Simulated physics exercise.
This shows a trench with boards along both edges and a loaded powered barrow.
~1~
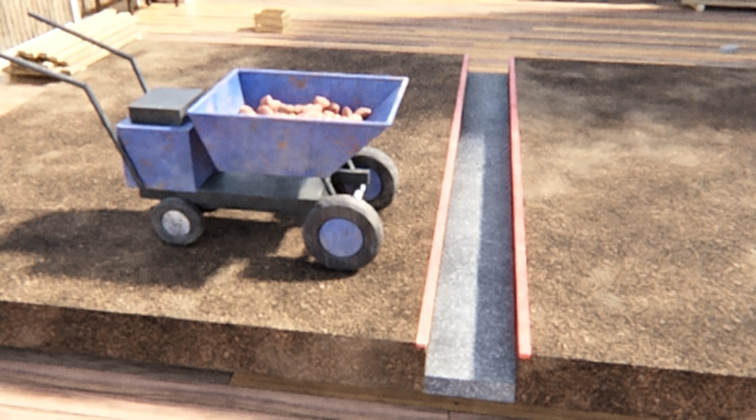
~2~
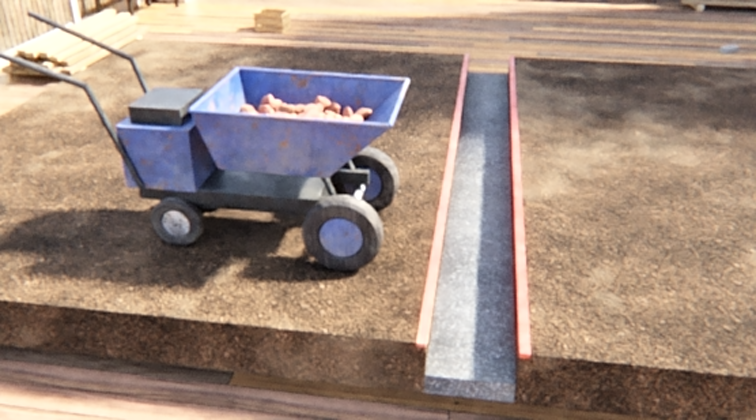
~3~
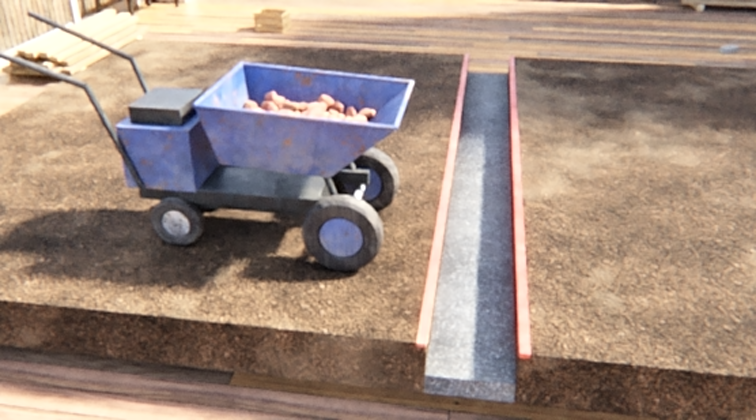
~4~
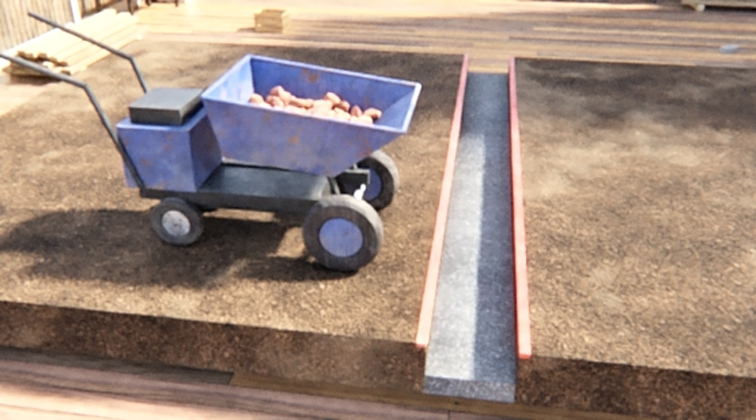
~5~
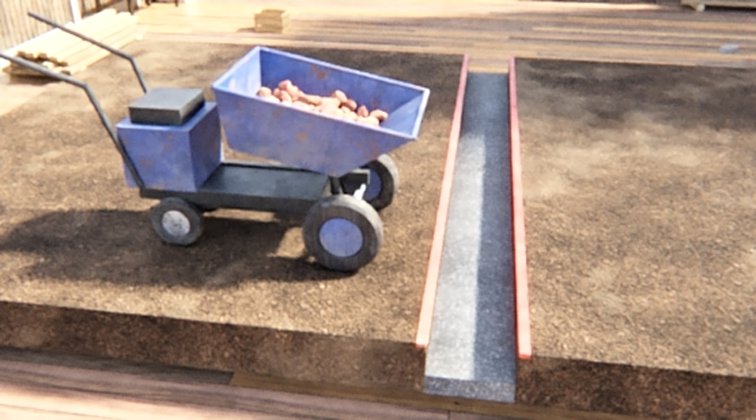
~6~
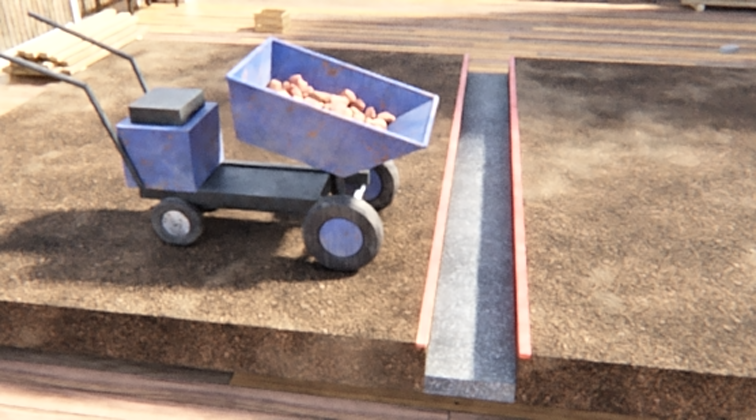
In this clip, a blue powered barrow loaded with reddish lumps of rubble stands left of a shallow trench edged with red boards, and its skip gradually tilts forward to the right while the wheels stay still.
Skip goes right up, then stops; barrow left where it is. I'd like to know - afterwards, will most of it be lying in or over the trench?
Yes: Trench gets most.
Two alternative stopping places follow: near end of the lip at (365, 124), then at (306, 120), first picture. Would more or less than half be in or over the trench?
At the earlier place the greater portion ends between the edges, at the later place the greater portion.
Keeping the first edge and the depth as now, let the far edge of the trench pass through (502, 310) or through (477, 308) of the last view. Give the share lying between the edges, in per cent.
Estimated share: Try 1 approx. 50 in a hundred, try 2 approx. 10 in a hundred.
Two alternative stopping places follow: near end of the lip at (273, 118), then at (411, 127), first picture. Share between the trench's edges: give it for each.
30 and 60 percent, in that order.
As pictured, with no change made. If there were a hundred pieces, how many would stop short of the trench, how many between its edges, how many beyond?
Roughly, short 0 per cent, between 85 per cent and beyond 15 per cent.
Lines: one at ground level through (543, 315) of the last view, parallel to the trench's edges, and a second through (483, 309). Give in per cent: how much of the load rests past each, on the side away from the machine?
Close to 10 and 60 per cent respectively.
Soon, skip tipped steeply; all in the skip.
A while on, skip tipped steeply; nearly all in the skip; a small part in or heaped over the trench.
Towards the end, skip tipped right over; a small part in the skip; most in or heaped over the trench; a small part beyond it.
Finally, skip tipped right over; most in or heaped over the trench; a small part beyond it.
